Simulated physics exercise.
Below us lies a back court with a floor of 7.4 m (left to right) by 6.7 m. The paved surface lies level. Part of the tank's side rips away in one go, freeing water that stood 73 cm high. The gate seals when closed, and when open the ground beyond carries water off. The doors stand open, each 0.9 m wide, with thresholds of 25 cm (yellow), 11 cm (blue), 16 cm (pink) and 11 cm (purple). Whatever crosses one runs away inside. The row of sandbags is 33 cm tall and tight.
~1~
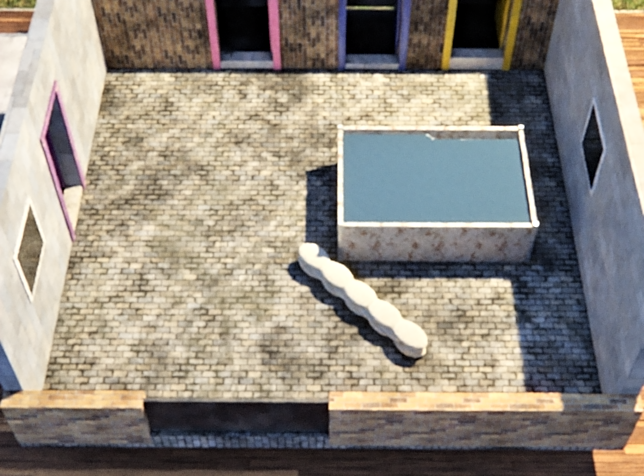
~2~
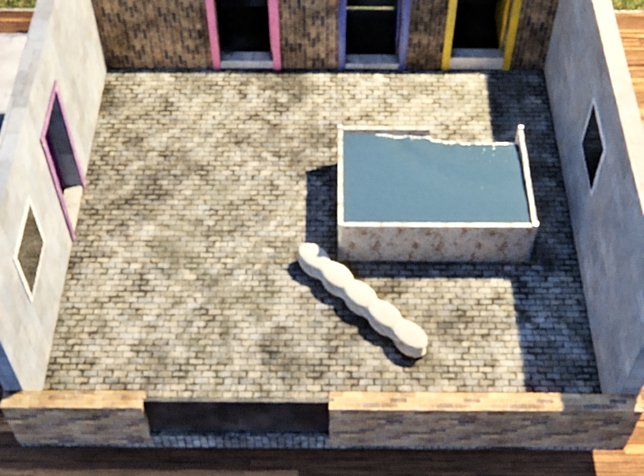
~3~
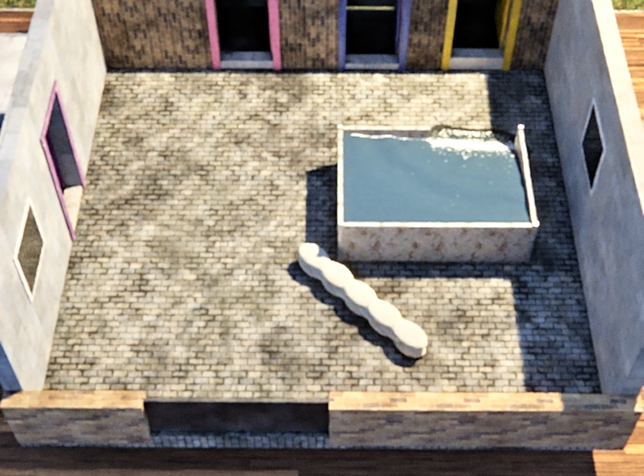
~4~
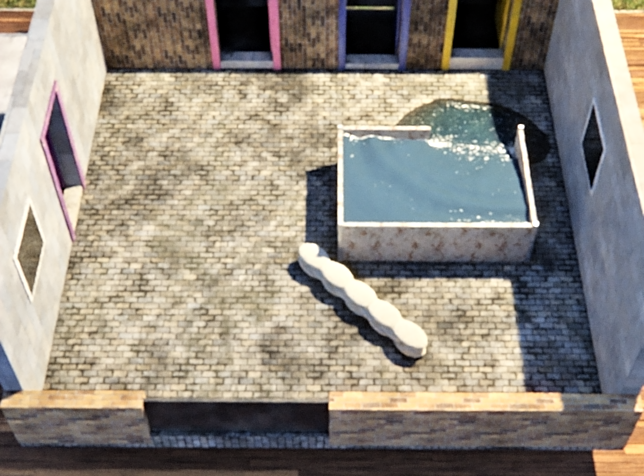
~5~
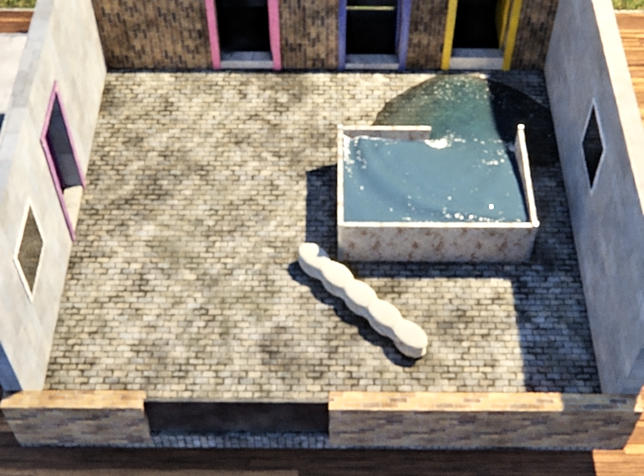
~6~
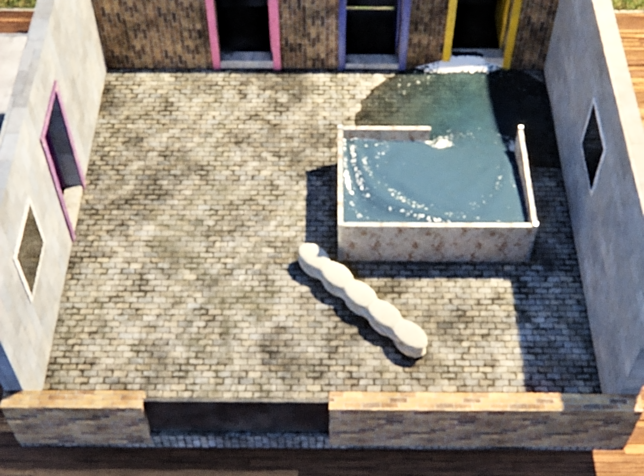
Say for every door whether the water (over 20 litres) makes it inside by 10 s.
Within that time: At the yellow door it goes over the limit; at the blue door it passes the limit; at the pink door it does not reach the limit; at the purple door it does not reach the limit.
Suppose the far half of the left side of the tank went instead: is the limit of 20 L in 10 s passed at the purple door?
Against that limit: Purple over.
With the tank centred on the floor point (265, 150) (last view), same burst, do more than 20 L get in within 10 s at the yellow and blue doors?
Then: Yellow not over, blue over.
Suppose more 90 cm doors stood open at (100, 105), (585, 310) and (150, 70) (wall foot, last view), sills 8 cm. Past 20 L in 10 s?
In that order: Past it, below, past it.
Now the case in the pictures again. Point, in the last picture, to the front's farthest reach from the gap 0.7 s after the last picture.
Near (320, 75).
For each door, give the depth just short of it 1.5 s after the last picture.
Depths in cm: Yellow 45, blue 16, pink 5, purple 0.
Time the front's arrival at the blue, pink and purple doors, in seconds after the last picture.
Arrival: Blue 0.1 s, pink 1.1 s, purple 3.6 s.
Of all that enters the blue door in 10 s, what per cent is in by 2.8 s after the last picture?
Some 60 per cent by then.
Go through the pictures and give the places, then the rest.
In the first picture, still water, 73 cm deep, in the tank at (434, 178).
In the second picture, water pours out on the tank's far side and has run 0.7 m, to a hidden place; typically 6 cm deep outside, 73 cm at the tank's back.
In the third picture, the front is at a hidden place, 1.0 m from the gap on the tank's far side; 1.1 m2 of floor is under water; 73 cm left at the back of the tank.
In the fourth picture, water pours out on the tank's far side and has run 1.4 m, to (440, 103); typically 9 cm deep outside, 72 cm at the tank's back.
In the fifth picture, water pours out on the tank's far side and has run 2.0 m, to (445, 78); typically 6 cm deep outside, 64 cm at the tank's back.
In the sixth picture, water pours out on the tank's far side and has run 2.3 m, to (512, 71); typically 6 cm deep outside, 61 cm at the tank's back.
Then, 0.7 s after the last picture water covers 15 % of the floor and is deepest (57 cm) near (545, 76); yellow door 44 cm at the sill, 51 L in, blue door 19 cm at the sill, 5 L in, pink door not reached, purple door not reached.
Then, 1.5 s after the last picture water covers 20 % of the floor and is deepest (44 cm) near (506, 106); yellow door 45 cm at the sill, 145 L in, blue door 16 cm at the sill, 23 L in, pink door 5 cm at the sill, 0 L in, purple door not reached.
Then, 2.8 s after the last picture water covers 40 % of the floor and is deepest (32 cm) near (536, 91); yellow door 31 cm at the sill, 216 L in, blue door 18 cm at the sill, 47 L in, pink door 7 cm at the sill, 0 L in, purple door not reached.
Then, 5.3 s after the last picture water covers 65 % of the floor and is deepest (20 cm) near (536, 91); yellow door 18 cm at the sill, 227 L in, blue door 12 cm at the sill, 75 L in, pink door 6 cm at the sill, 0 L in, purple door 11 cm at the sill, 1 L in.
Then, 9.3 s after the last picture water covers 90 % of the floor and is deepest (14 cm) near (38, 418); yellow door 10 cm at the sill, 227 L in, blue door 7 cm at the sill, 78 L in, pink door 4 cm at the sill, 0 L in, purple door 9 cm at the sill, 1 L in.
